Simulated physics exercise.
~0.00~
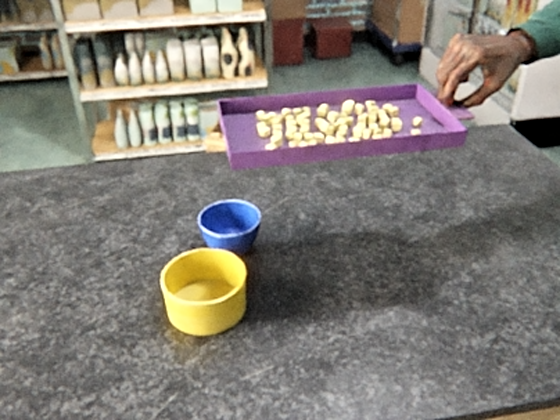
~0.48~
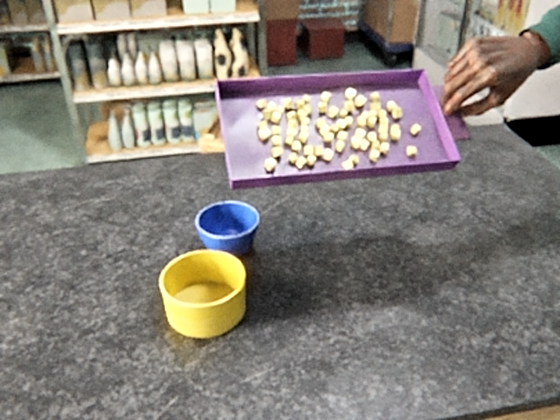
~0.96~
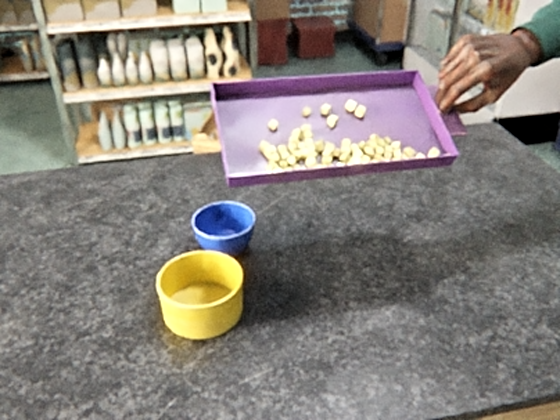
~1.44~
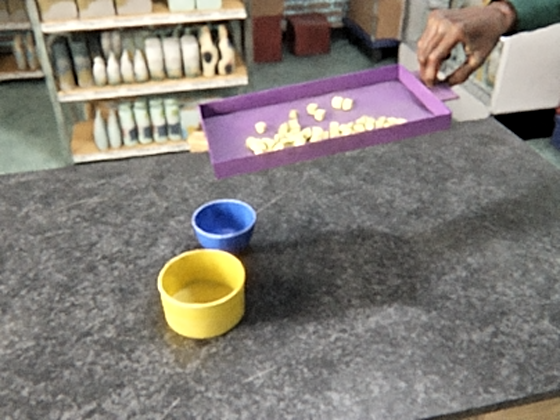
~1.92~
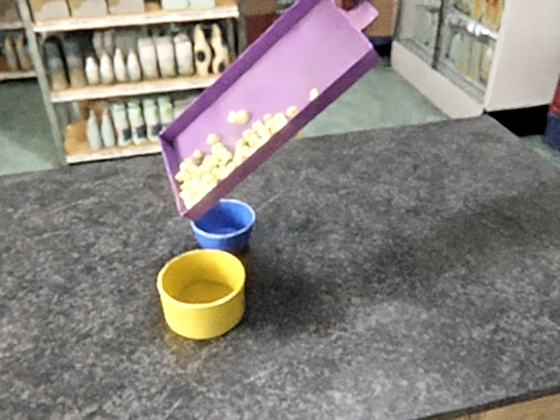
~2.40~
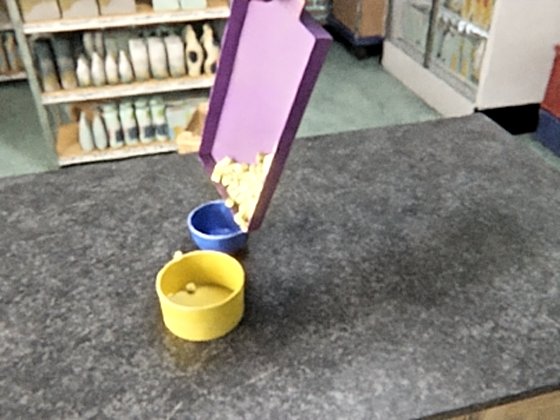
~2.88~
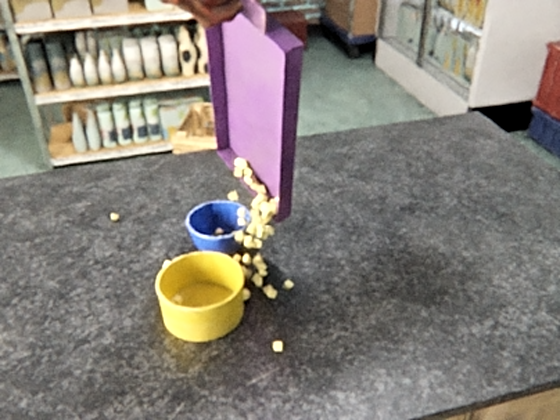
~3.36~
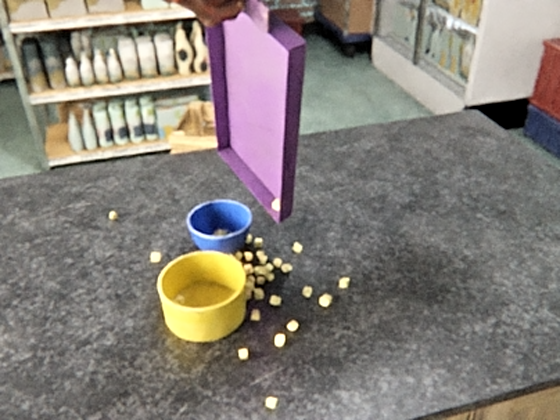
On a dark speckled tabletop, a hand tips potato cubes from a purple tray, spilling most outside the bowls.
